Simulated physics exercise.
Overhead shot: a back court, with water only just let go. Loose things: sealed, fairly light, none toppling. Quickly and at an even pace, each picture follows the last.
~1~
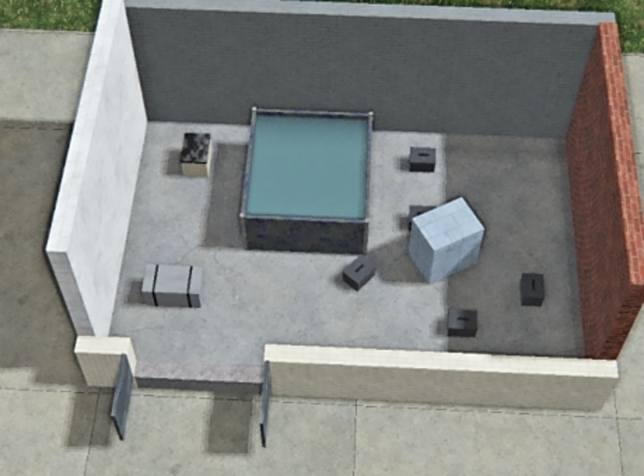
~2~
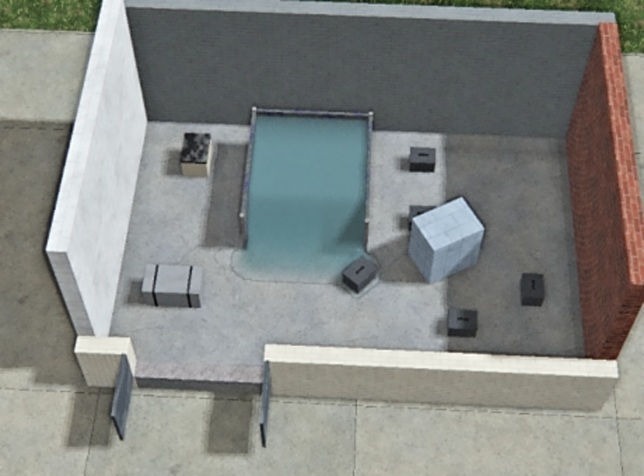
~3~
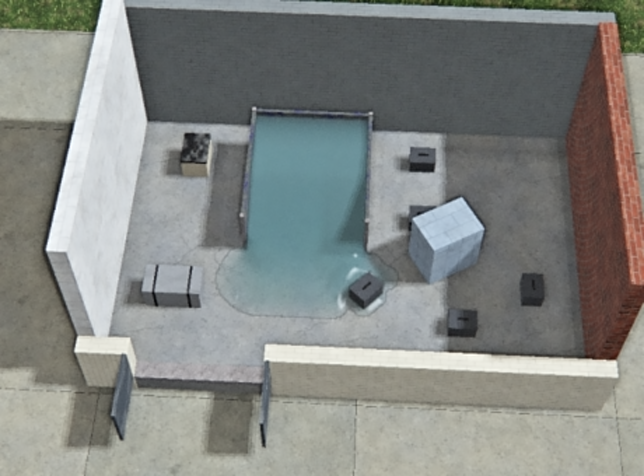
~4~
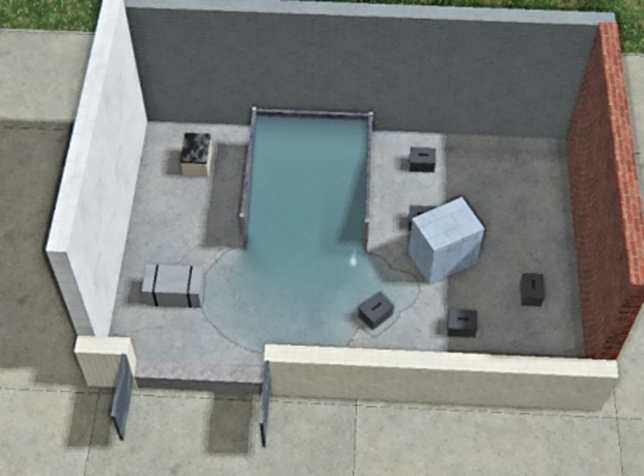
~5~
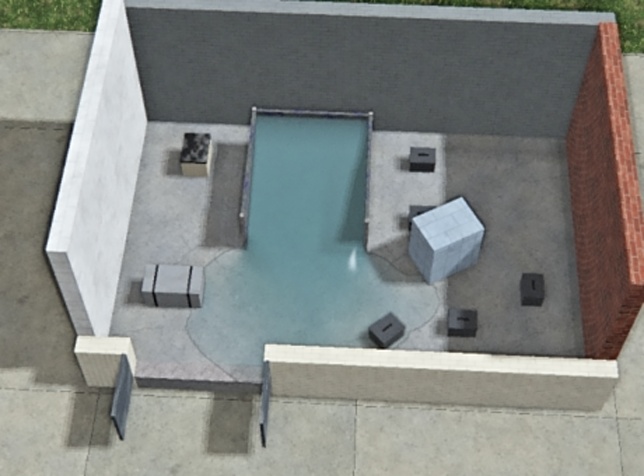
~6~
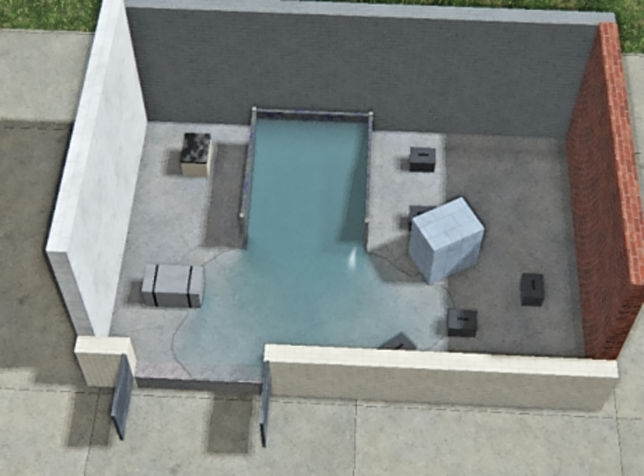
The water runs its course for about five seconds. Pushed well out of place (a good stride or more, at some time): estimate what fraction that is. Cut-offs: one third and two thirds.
Counting the far movers, it's in the middle - a third to two thirds.
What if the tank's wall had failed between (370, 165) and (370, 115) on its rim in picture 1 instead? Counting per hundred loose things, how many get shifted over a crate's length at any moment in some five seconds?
It comes to roughly 40 %.
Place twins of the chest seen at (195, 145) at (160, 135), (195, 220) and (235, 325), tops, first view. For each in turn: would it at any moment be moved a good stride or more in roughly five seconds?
Item by item: Remains in place, remains in place, goes the distance.
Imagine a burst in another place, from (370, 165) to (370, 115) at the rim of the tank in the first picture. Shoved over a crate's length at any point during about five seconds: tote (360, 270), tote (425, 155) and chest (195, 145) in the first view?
Falls short, travels that far, falls short.
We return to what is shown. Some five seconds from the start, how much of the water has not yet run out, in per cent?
Something like 66 per cent, give or take.
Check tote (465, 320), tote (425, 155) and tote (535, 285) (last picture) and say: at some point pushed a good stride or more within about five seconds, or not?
Working through them in turn, I get shoved clear, never that far off, then shoved clear.
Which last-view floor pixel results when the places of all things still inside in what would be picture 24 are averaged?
(398, 223).
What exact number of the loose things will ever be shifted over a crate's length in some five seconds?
The total here is 3.
A moment on, 1 of 7 are well off their spots; 1 afloat.
Next, 2 of 7 are well off their spots; 1 afloat.
Later, 3 of 7 are well off their spots; 1 afloat.
In the end, 3 of 7 are well off their spots, and 3 have been at some point; 3 afloat.
